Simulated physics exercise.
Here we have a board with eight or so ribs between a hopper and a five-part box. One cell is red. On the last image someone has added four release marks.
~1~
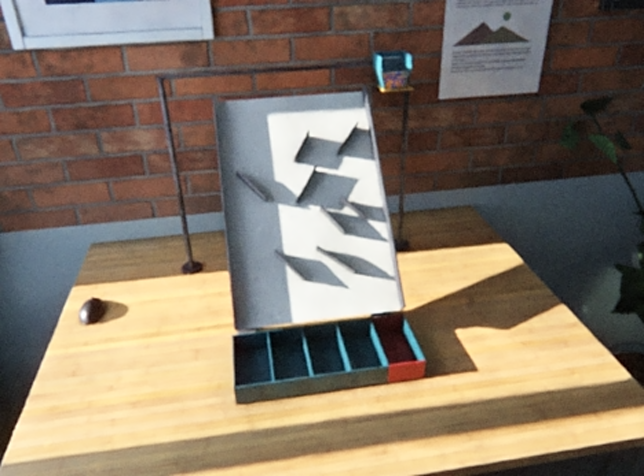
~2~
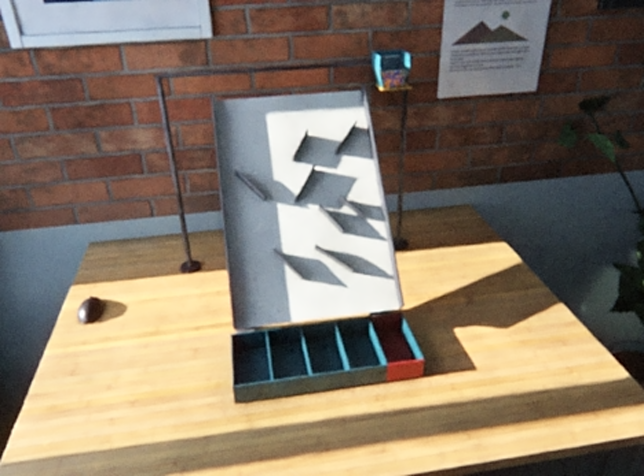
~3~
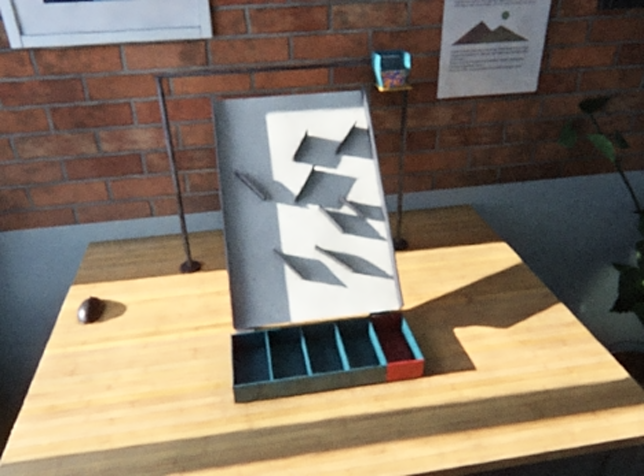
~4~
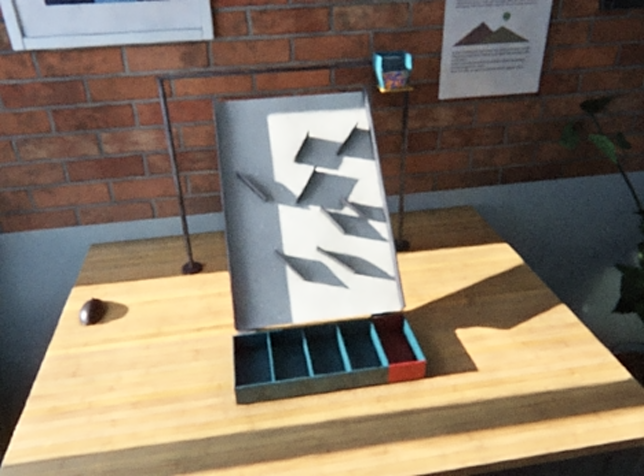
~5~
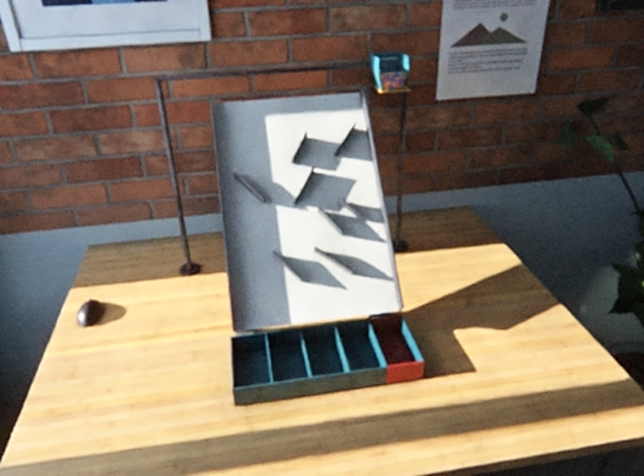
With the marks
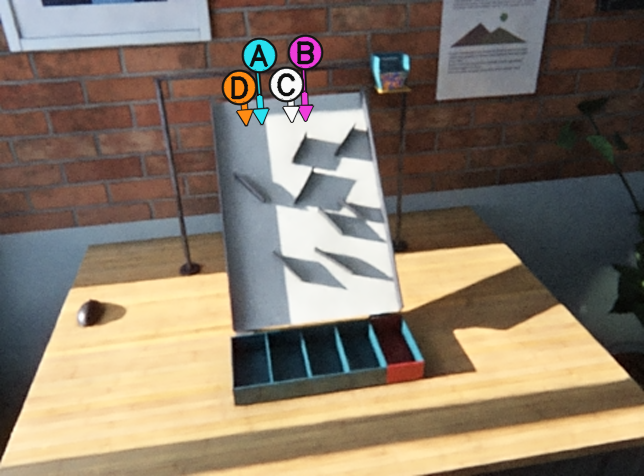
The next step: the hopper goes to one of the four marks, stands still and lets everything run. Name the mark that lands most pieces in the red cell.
Go for B.
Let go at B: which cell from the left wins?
The fifth.
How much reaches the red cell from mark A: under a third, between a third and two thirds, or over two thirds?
Under a third.
On the marked copy, mark A meets the board at (261, 118); mark B meets the board at (305, 115); mark C meets the board at (291, 116); mark D meets the board at (245, 119).
If A is chosen, a stray few in the red cell, nearly all in other cells.
If B is chosen, about two thirds in the red cell, about a third in other cells.
If C is chosen, a small part in the red cell, most in other cells.
If D is chosen, a stray few in the red cell, nearly all in other cells.
